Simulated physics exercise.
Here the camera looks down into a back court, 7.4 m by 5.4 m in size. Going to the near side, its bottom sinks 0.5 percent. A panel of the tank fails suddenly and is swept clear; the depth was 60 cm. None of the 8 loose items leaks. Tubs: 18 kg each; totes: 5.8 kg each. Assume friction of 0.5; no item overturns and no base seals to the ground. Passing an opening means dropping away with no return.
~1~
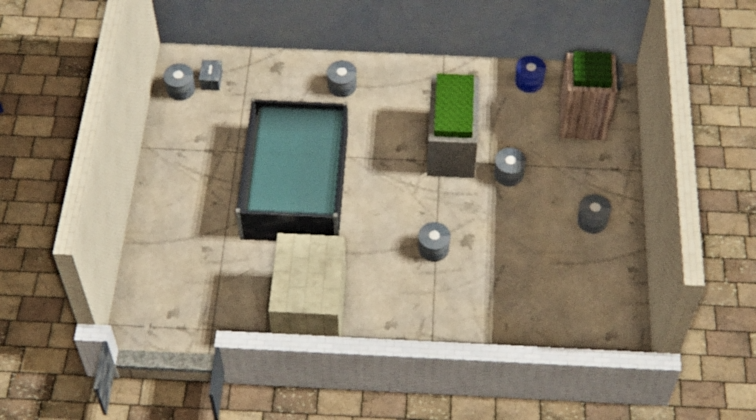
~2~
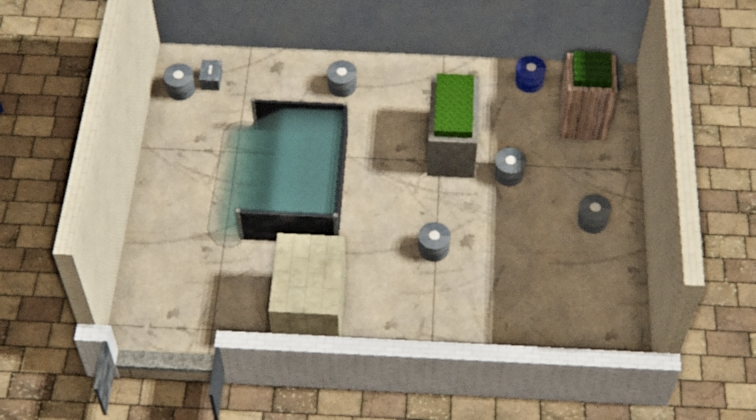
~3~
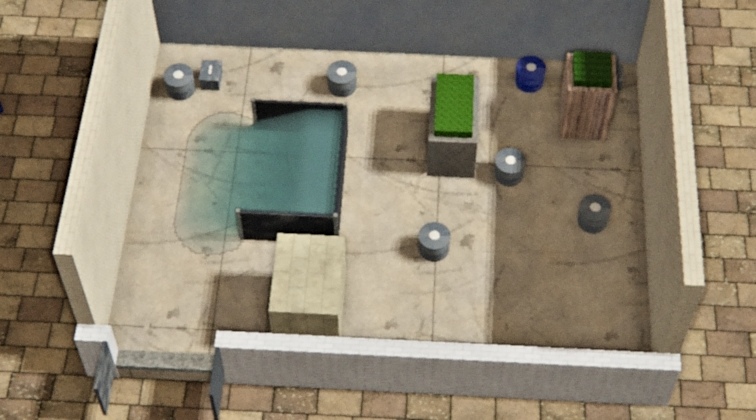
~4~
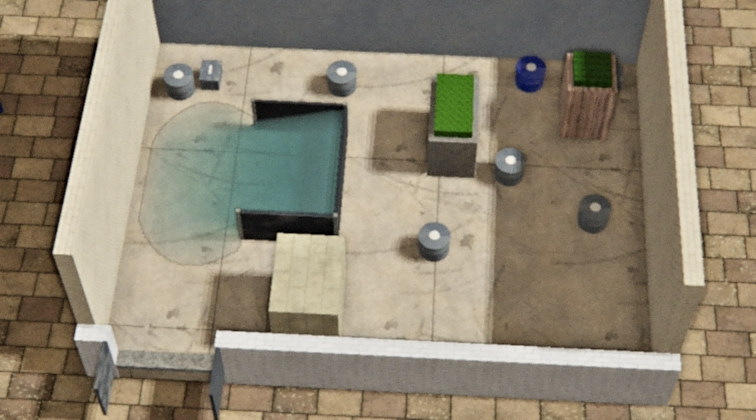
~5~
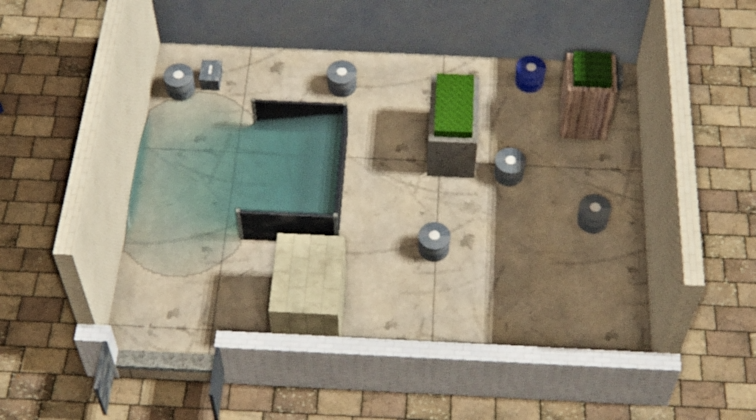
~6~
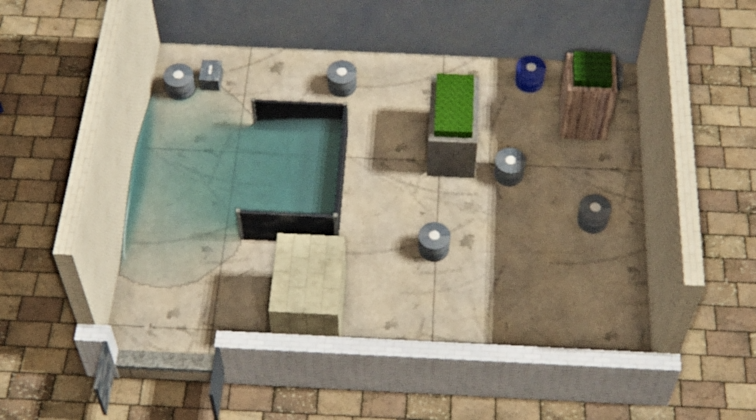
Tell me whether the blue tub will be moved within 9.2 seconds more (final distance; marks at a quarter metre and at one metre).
By then the blue tub is close to its start.
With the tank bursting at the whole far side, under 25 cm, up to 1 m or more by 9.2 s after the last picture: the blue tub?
After that, the blue tub is washed away.
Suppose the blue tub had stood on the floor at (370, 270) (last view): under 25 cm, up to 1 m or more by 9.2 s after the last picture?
It barely shifts.
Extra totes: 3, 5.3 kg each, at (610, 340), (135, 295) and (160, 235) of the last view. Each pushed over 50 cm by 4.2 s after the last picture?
So that's within the threshold, beyond the threshold and beyond the threshold, in that sequence.
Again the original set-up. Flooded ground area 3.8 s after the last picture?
Wet area: Approx. 20 m2.
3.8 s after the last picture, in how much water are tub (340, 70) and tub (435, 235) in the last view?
About 4 and 0 cm.
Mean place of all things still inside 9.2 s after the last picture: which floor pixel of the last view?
Close to (490, 136).
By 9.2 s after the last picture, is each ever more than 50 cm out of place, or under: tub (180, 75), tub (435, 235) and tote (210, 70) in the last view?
Taking them in order: Exceeded, fell shy and exceeded.
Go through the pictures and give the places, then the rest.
The first frame shows the blue tub at (531, 67) rests on the ground; 2.5 m2 under water; 0 of 8 have shifted.
The second frame shows the blue tub at (531, 67), on the bottom; 3.4 m2 under water; 0 of 8 have shifted.
The third frame shows the blue tub at (531, 67) rests on the ground; 4.6 m2 under water; 0 of 8 have shifted.
The fourth frame shows the blue tub at (531, 67), on the bottom; water covers 6.2 m2; 0 of 8 have shifted.
The fifth frame shows the blue tub at (531, 67), on the bottom; water covers 7.2 m2; 0 of 8 have shifted.
The sixth frame shows the blue tub at (531, 67), on the bottom; 7.7 m2 under water; 0 of 8 have shifted.
Then, 1.2 s after the last picture the blue tub is near (531, 67), 0.0 m from its start, aground; 0 of 8 are out; 1 afloat.
Then, 3.8 s after the last picture the blue tub is near (532, 67), 0.0 m from its start, aground; 0 of 8 are out; 0 afloat.
Then, 6.2 s after the last picture the blue tub is near (532, 67), 0.0 m from its start, aground; 0 of 8 are out; 0 afloat.
Then, 9.2 s after the last picture the blue tub is near (532, 67), 0.0 m from its start, aground; 0 of 8 are out; 0 afloat.
